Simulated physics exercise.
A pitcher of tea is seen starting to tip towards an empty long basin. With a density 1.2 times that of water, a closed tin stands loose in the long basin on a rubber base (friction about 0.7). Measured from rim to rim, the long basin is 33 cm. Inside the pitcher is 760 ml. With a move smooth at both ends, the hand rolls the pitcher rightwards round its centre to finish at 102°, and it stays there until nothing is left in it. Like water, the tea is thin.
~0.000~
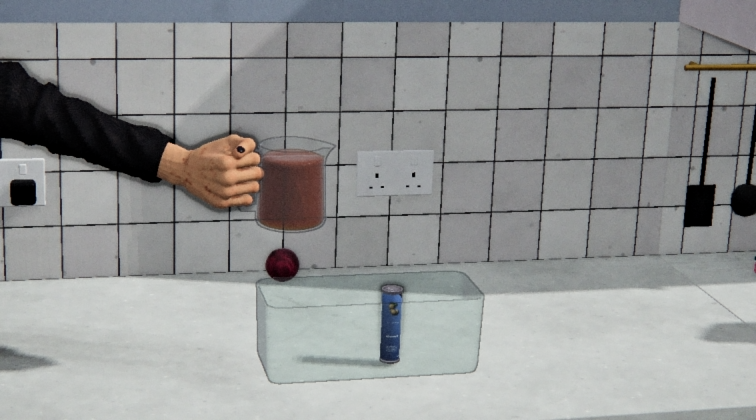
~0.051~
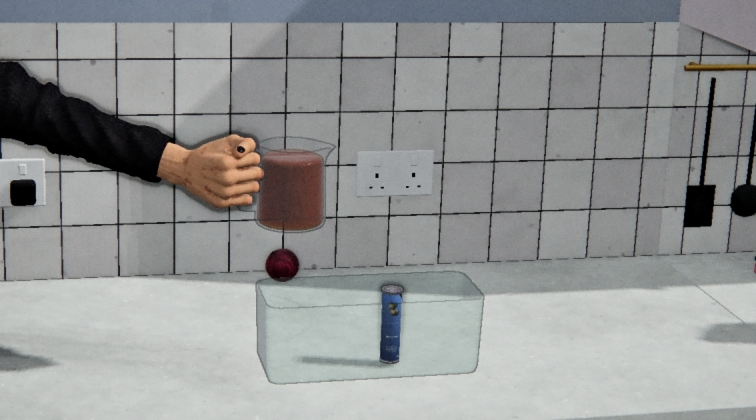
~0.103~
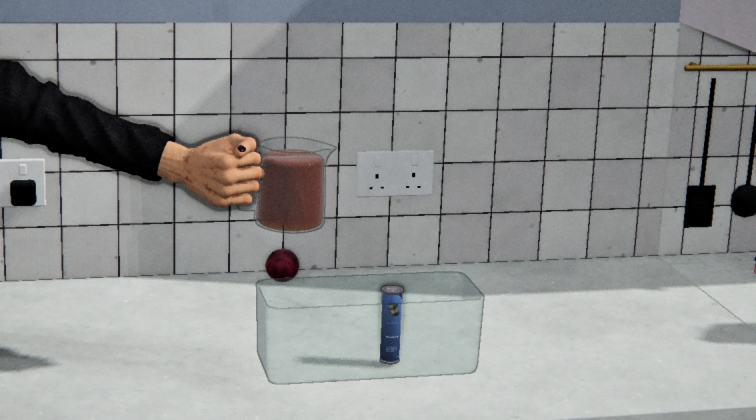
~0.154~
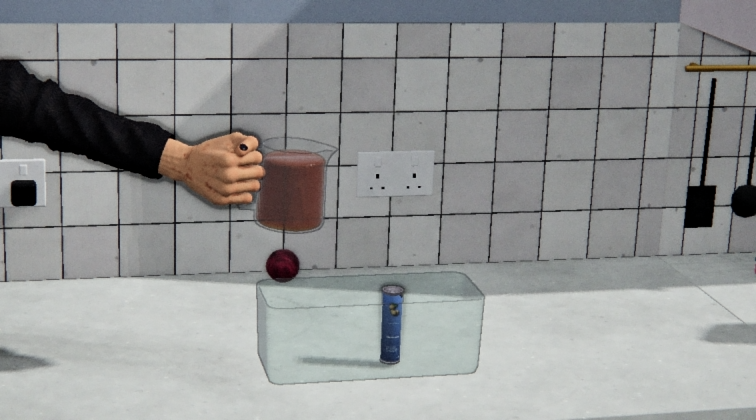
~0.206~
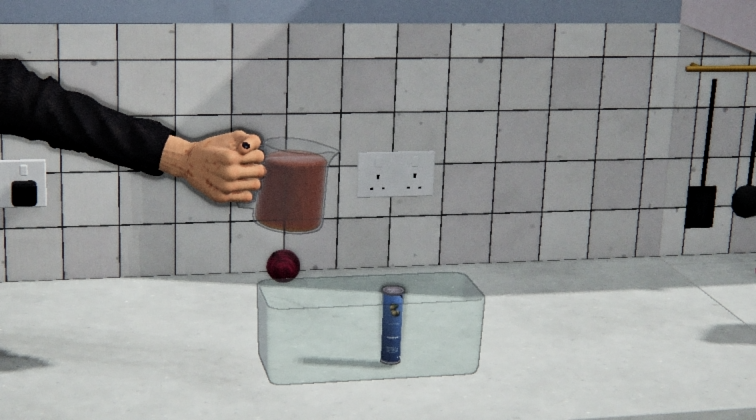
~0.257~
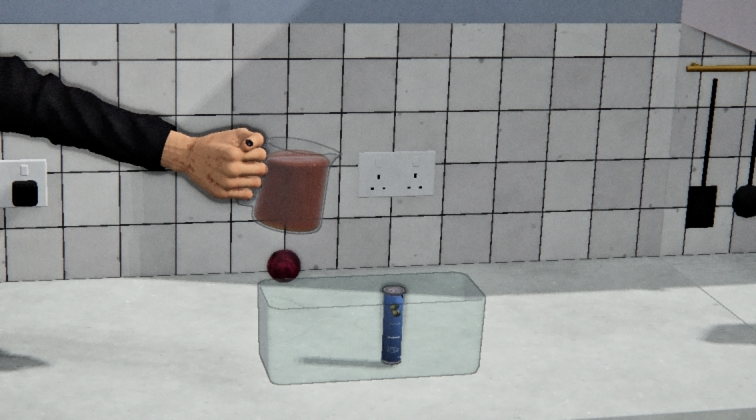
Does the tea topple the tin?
Here's my call: It tips.
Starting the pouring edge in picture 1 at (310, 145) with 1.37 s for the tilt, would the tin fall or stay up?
Then it stays on its base.
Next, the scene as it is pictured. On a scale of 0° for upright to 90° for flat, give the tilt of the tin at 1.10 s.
The lean is some 0° away from upright.
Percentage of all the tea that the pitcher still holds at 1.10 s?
Around 40 in a hundred.
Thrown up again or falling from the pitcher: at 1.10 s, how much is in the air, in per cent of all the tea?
In-air share: About 22 %.
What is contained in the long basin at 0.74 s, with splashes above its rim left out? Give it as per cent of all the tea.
2 %, roughly.
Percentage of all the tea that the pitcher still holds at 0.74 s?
At that time about 88 in a hundred parts are still held.
Then, 0.74 s in, the tilt is 58° and 87 per cent is still to pour; the tin stands where it began.
Then, 1.10 s in, the tilt is 92° and 41 per cent is still to pour; the tin stands where it began.
Then, 1.47 s in, the tilt is 102° and 7 per cent is still to pour; the tin lies on its side.
Then, 1.87 s in, the tilt is 102° and 1 per cent is still to pour; the tin lies on its side.
Finally, the tin lies on its side.
